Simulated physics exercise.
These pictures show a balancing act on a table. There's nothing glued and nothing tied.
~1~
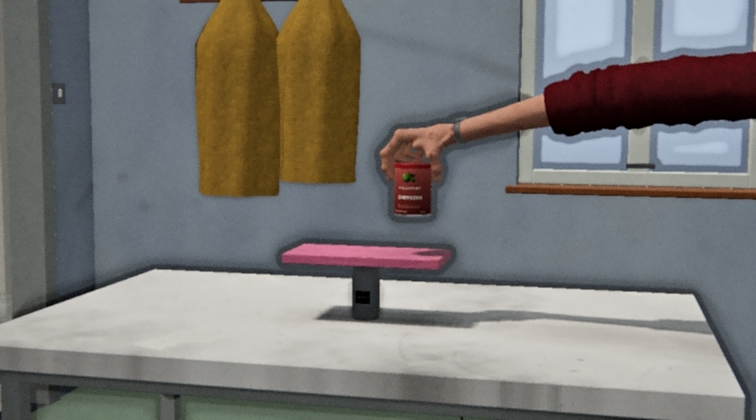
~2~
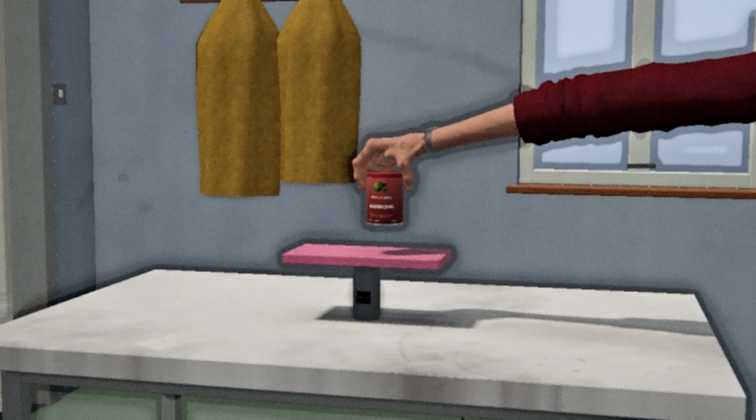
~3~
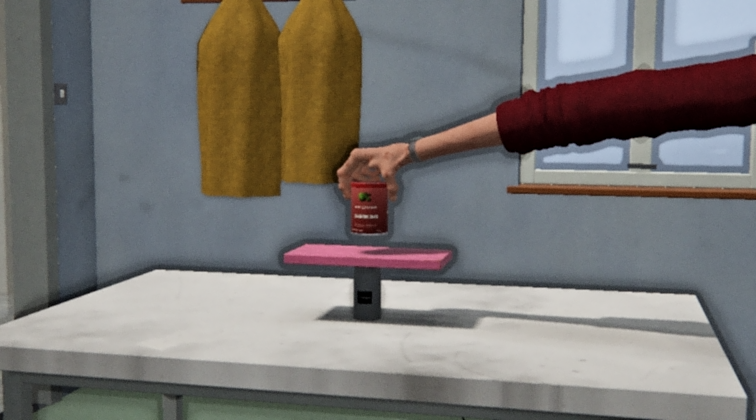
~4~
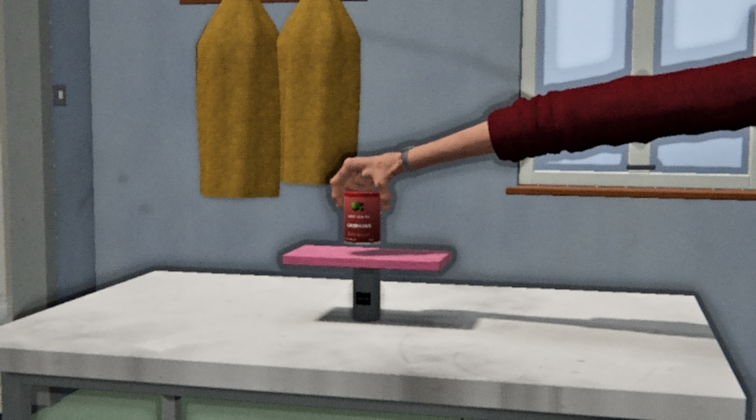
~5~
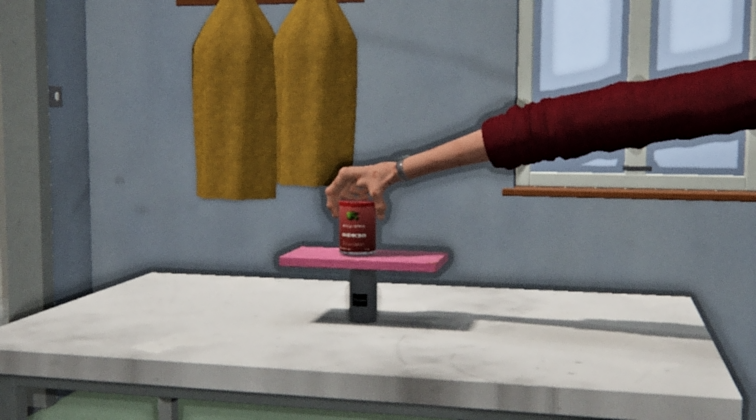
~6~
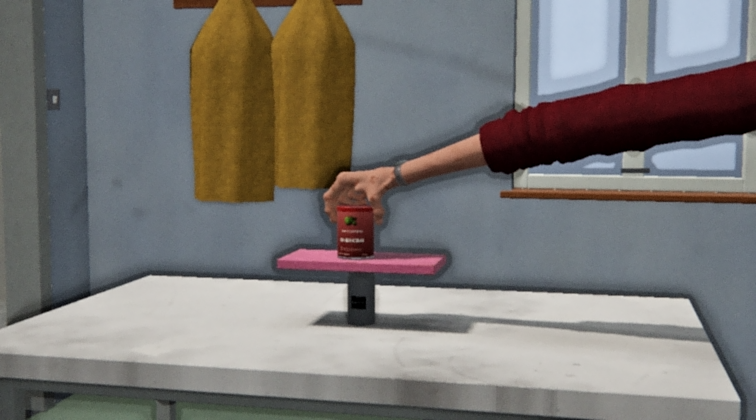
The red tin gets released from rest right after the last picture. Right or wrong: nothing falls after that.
Right.
Then, 0.80 s later than the last frame, all is still.
Then, 1.70 s later than the last frame, red tin resting near (356, 232).
When it is over, all 3 as before. End places, in pixels of the last picture, red tin near (356, 232). The stack stays up.
